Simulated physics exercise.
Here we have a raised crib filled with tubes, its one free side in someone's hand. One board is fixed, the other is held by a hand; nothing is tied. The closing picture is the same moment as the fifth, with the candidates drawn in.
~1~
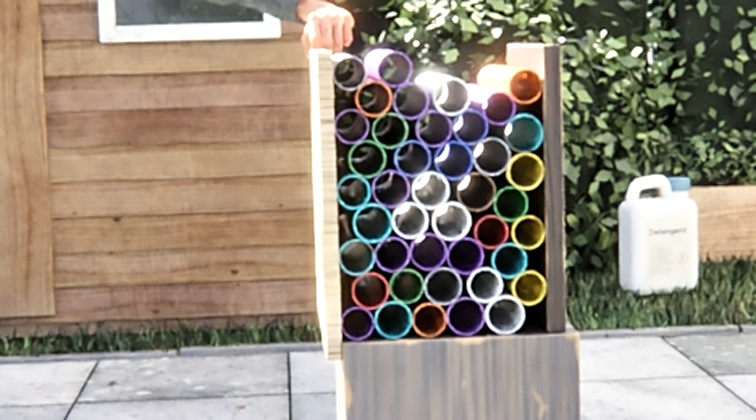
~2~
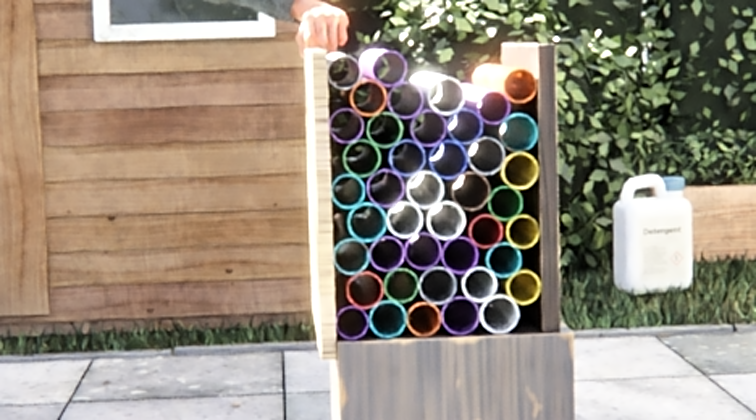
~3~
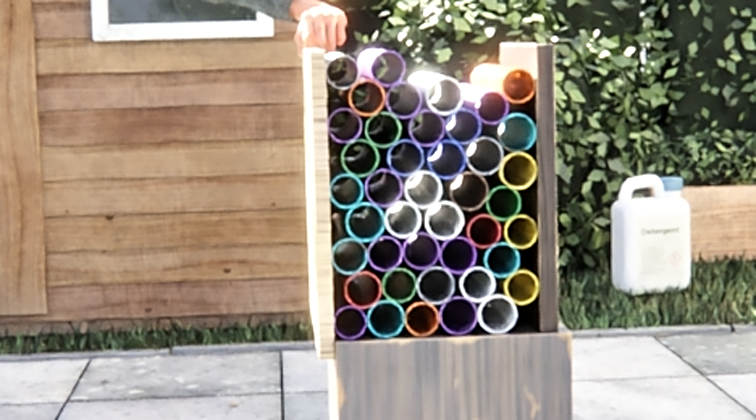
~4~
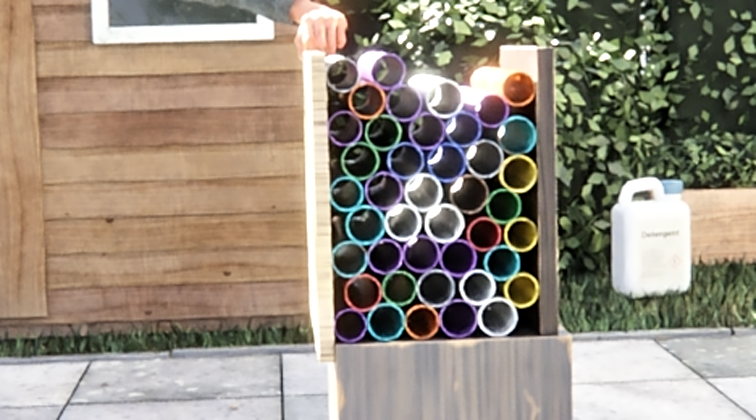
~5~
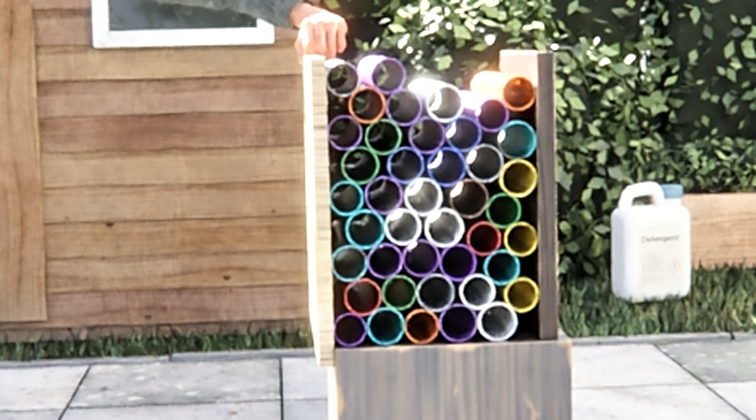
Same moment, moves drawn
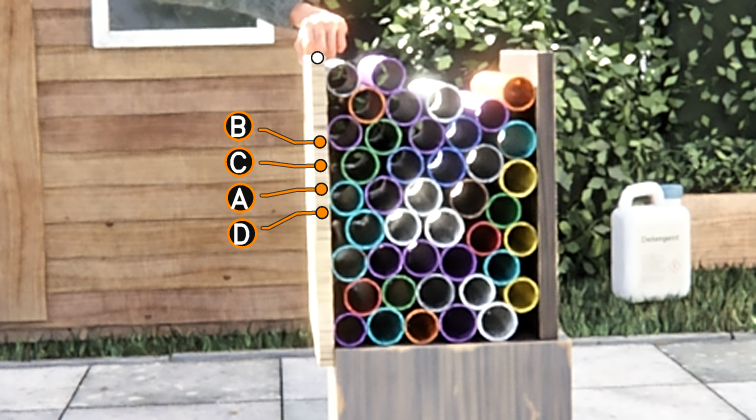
In a garden beside a wooden shed, a hand holding the left board of a raised crib of colourful tubes, barely anything moving.
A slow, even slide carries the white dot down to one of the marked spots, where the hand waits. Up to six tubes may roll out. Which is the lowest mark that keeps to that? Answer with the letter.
Down to D.
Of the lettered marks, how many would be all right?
Four of the four.
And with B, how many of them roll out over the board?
At B the number is one.
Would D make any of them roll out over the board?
At D: Yes.
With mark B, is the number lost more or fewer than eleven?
At B, fewer than eleven.
On the marked copy, A at (321, 189); B at (320, 142); C at (321, 166); D at (322, 213); the white dot at (317, 58).
Following D. Soon after the start, top of the board (327, 124).
Later, top of the board (329, 198).
In the end, top of the board (330, 212), four out over the board.
As for the rest, A four out over the board; B one out over the board; C four out over the board.
